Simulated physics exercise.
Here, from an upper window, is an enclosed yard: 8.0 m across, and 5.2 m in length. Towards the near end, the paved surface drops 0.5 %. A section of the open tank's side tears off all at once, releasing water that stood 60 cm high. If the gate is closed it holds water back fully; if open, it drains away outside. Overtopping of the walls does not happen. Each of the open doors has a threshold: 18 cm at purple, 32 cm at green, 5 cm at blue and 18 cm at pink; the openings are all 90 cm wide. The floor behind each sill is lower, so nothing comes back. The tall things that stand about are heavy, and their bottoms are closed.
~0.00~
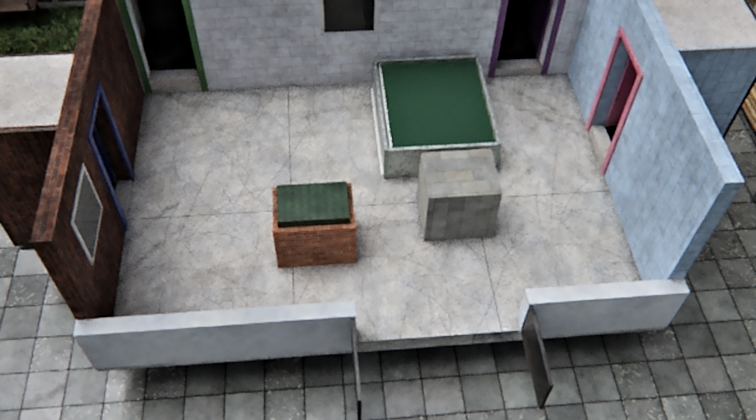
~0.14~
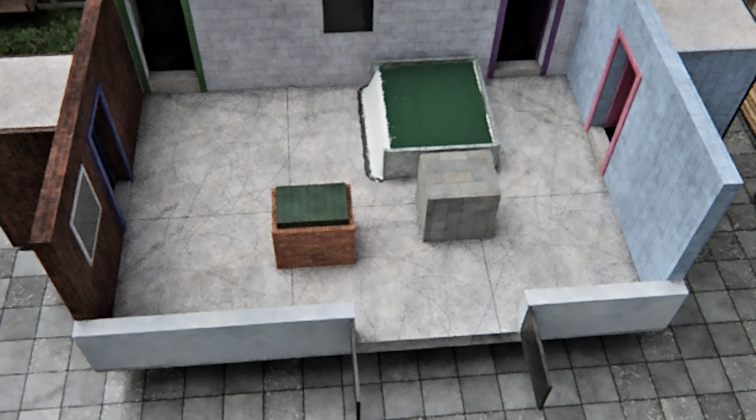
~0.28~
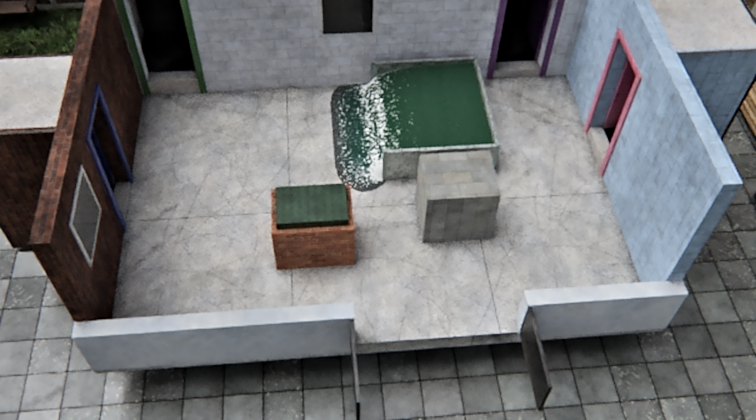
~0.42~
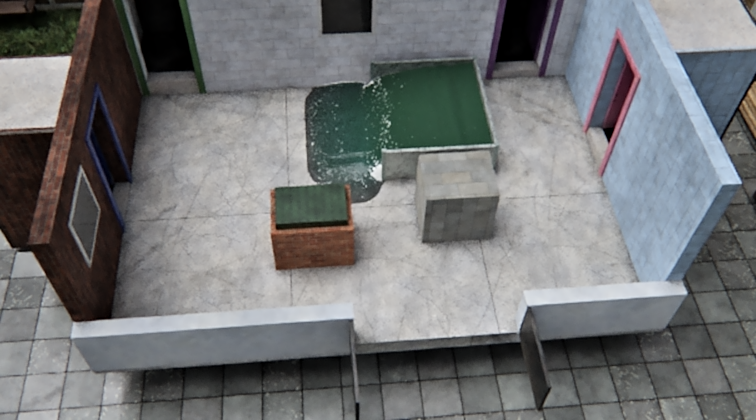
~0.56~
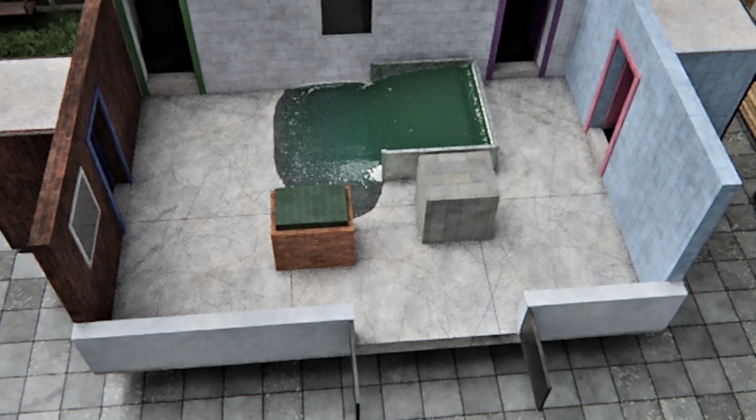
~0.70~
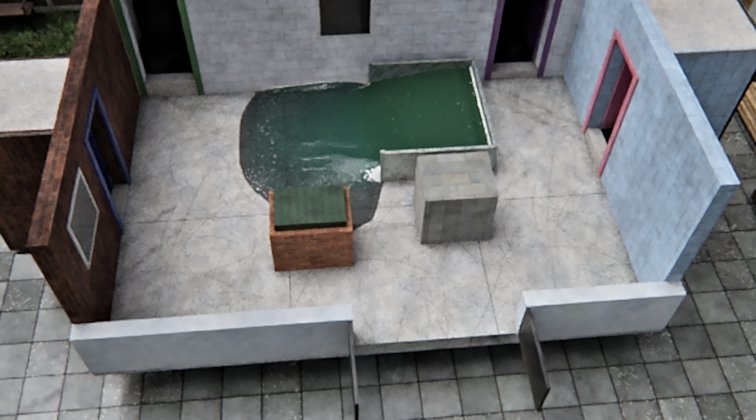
Green water burst out through the left side of a raised open tank in a walled yard, then spread leftward across the pale floor in a widening pool that reached behind the small brick block.
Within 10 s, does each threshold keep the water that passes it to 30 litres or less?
Purple door: Short of the limit, green door: Short of the limit, blue door: Beyond the limit, pink door: Short of the limit.
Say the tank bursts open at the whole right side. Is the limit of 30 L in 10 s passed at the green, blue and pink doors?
Then it goes green fine, blue fine, pink too high.
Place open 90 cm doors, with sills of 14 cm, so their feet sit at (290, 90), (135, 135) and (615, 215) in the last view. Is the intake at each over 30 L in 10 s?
Result in order - not enough, more than that, not enough.
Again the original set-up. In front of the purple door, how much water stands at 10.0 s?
Roughly 1.0 centimetres.
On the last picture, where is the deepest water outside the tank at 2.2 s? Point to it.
Look around (139, 115).
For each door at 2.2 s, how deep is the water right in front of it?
Purple 0 cm, green 20 cm, blue 19 cm, pink 0 cm.
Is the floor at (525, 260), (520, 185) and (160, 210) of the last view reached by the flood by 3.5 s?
Status of the three spots: Free of it, free of it, inundated.
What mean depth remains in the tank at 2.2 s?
The average depth is around 17 cm.
After 1.4 s water covers 35 % of the floor and is deepest (24 cm) near (376, 161); purple door not reached, green door 5 cm at the sill, 0 L in, blue door not reached, pink door not reached.
After 2.2 s water covers 40 % of the floor and is deepest (40 cm) near (139, 115); purple door not reached, green door 20 cm at the sill, 0 L in, blue door 19 cm at the sill, 34 L in, pink door not reached.
After 3.5 s water covers 45 % of the floor and is deepest (26 cm) near (109, 337); purple door not reached, green door 24 cm at the sill, 3 L in, blue door 17 cm at the sill, 145 L in, pink door not reached.
After 6.0 s water covers 65 % of the floor and is deepest (19 cm) near (107, 349); purple door not reached, green door 8 cm at the sill, 3 L in, blue door 9 cm at the sill, 209 L in, pink door not reached.
After 10.0 s water covers 85 % of the floor and is deepest (11 cm) near (647, 308); purple door 1 cm at the sill, 0 L in, green door 3 cm at the sill, 3 L in, blue door 8 cm at the sill, 233 L in, pink door 3 cm at the sill, 0 L in.
